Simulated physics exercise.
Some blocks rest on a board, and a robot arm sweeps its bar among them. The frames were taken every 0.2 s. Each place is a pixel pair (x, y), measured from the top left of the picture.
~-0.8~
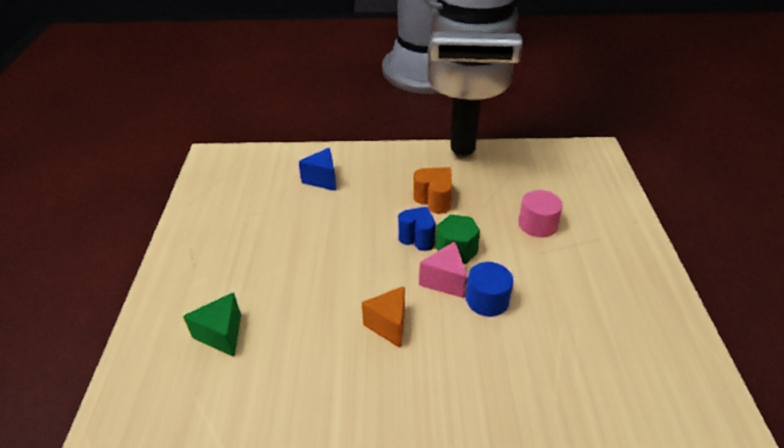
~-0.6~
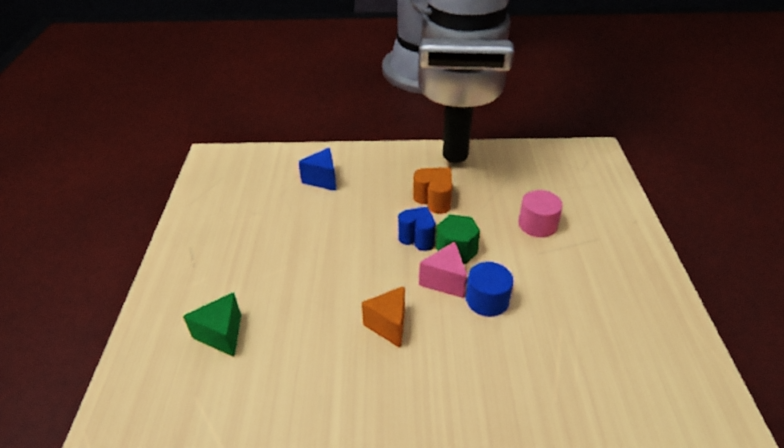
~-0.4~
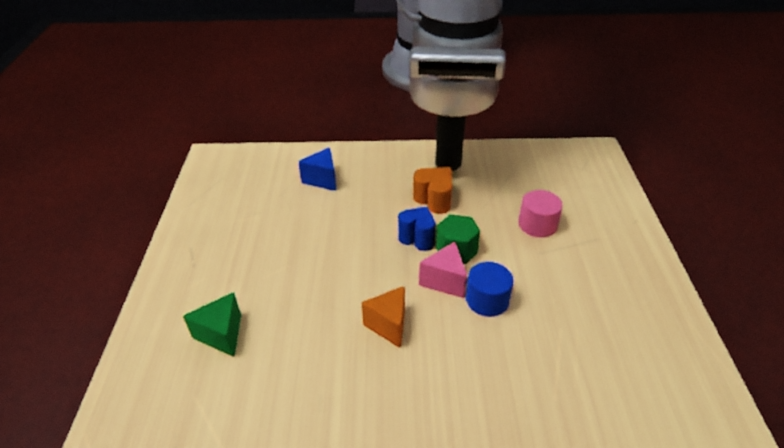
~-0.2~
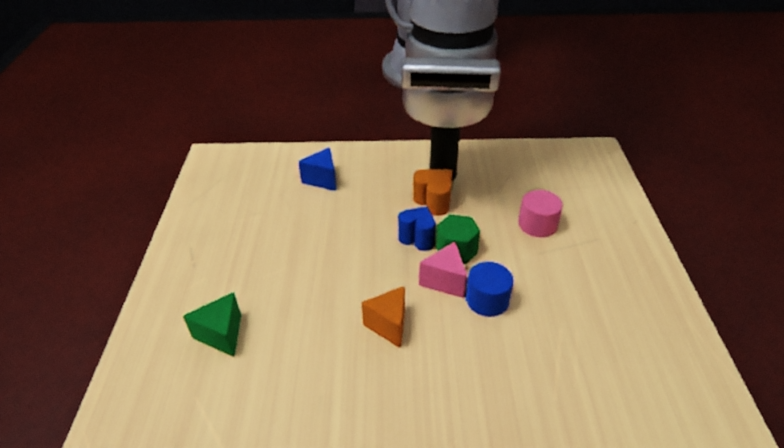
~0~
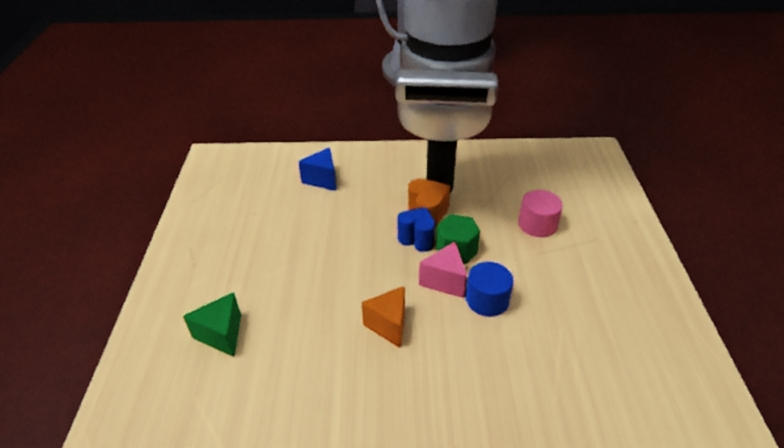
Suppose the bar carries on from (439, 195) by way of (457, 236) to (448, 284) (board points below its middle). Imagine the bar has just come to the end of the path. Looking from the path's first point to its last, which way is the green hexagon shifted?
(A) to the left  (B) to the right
Letter A.
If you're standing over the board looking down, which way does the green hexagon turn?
It spins anti-clockwise.
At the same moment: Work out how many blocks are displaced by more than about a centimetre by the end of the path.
My prediction: No fewer than three blocks.
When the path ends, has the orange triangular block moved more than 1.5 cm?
No
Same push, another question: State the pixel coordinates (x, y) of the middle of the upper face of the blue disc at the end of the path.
The point I'd pick in the picture is (517, 306).
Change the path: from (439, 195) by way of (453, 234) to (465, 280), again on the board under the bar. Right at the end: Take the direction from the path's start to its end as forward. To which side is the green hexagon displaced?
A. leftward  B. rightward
Choice A: Leftward.
The first path, step by step. One third of the way, bar at (452, 215); orange heart block at (424, 209), turned 40° clockwise.
Two thirds of the way, bar at (458, 245); orange heart block at (422, 211), turned 55° clockwise; pink triangular block at (447, 276), turned 65° clockwise; green hexagon at (472, 254), turned 25° anticlockwise; blue disc at (496, 284).
At the end, bar at (448, 277); orange triangular block still; orange heart block at (422, 211), turned 55° clockwise; pink triangular block at (445, 295), turned 95° clockwise; green hexagon at (480, 281), turned 65° anticlockwise; blue disc at (517, 306).
